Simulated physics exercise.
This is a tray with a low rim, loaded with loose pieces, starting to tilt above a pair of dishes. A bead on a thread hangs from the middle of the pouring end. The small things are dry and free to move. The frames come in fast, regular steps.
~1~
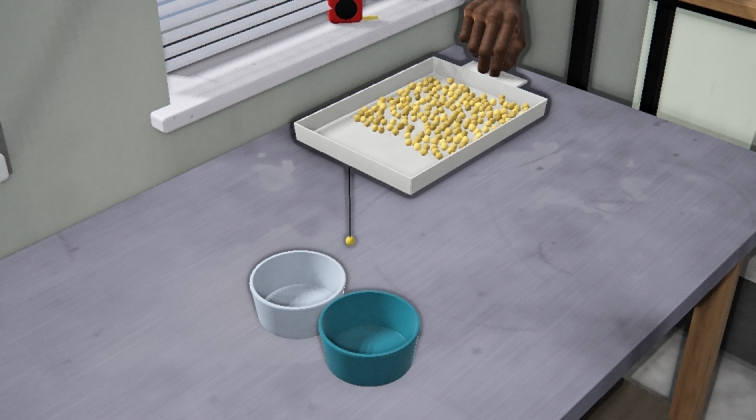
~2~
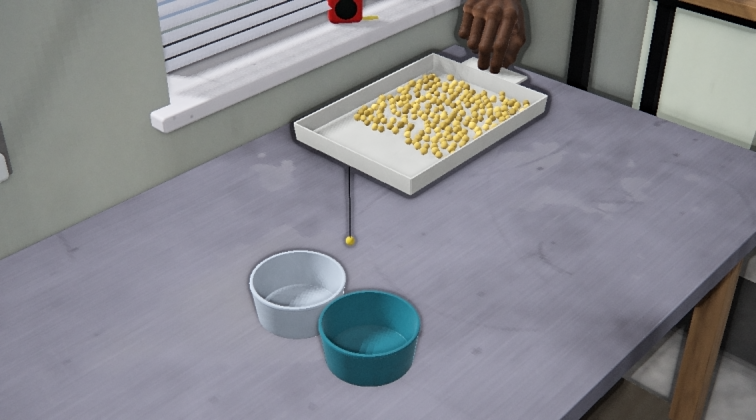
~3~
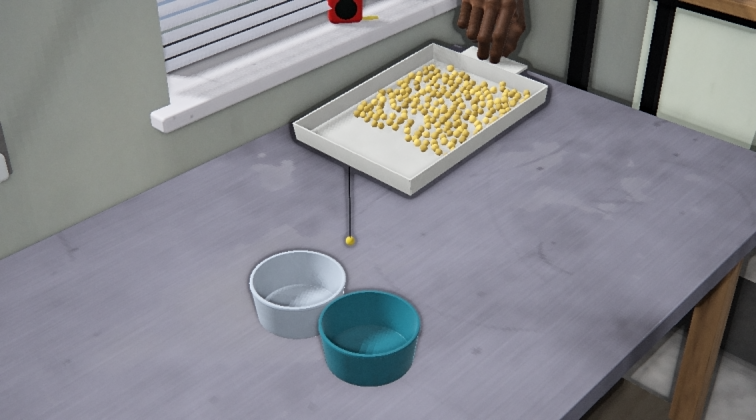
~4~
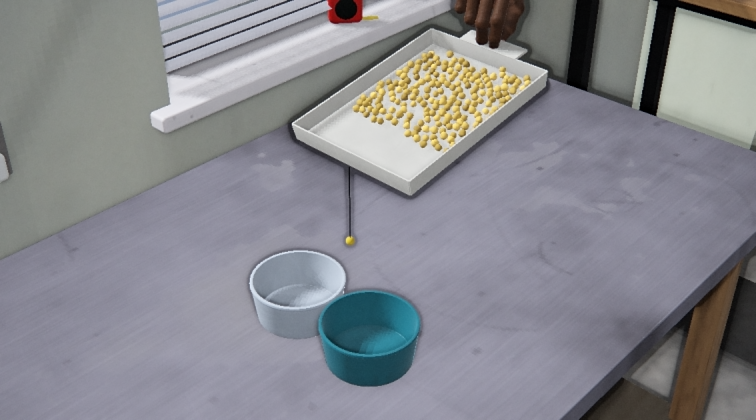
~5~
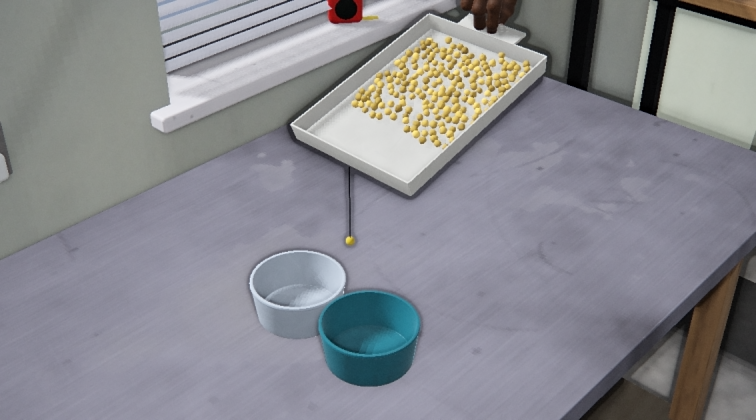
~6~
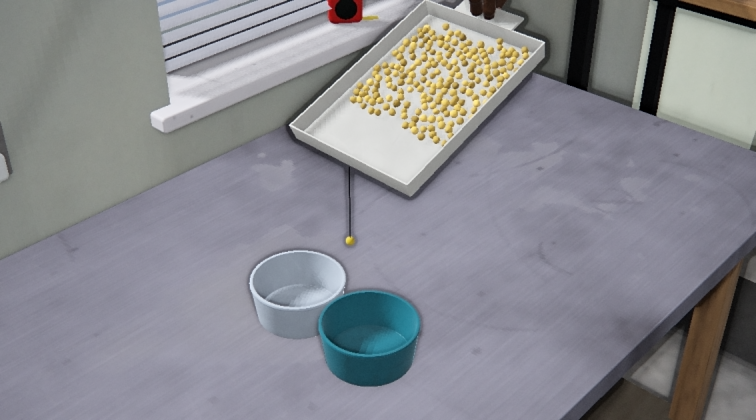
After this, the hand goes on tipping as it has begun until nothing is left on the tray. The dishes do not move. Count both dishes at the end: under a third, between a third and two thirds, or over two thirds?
The two hold more than two thirds of the load.
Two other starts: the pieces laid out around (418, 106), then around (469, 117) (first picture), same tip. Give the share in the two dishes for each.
About 80 and 80 per cent.
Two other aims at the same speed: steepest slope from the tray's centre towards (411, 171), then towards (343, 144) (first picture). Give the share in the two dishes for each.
The first gives 20 %, the second 30 %.
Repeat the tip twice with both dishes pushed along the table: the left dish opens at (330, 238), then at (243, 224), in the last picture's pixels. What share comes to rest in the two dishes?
In turn 20 and 50 in a hundred.
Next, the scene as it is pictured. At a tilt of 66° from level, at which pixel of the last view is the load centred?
Close to (362, 151).
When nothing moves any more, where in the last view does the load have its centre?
Around (317, 311).
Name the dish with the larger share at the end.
That is left.
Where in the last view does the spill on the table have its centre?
Around (354, 309).
Just after the last frame, tray tipped steeply; almost all on the tray; just a few in the air.
A moment on, tray tipped past a quarter turn; the larger part on the tray; about a tenth in the right dish; about a tenth in the left dish; just a few outside both; just a few in the air.
Further on, tray tipped past a quarter turn; roughly a quarter in the right dish; roughly half in the left dish; roughly a quarter outside both; just a few in the air.
When it is over, tray tipped past a quarter turn; roughly a quarter in the right dish; roughly half in the left dish; roughly a quarter outside both; just a few in the air.
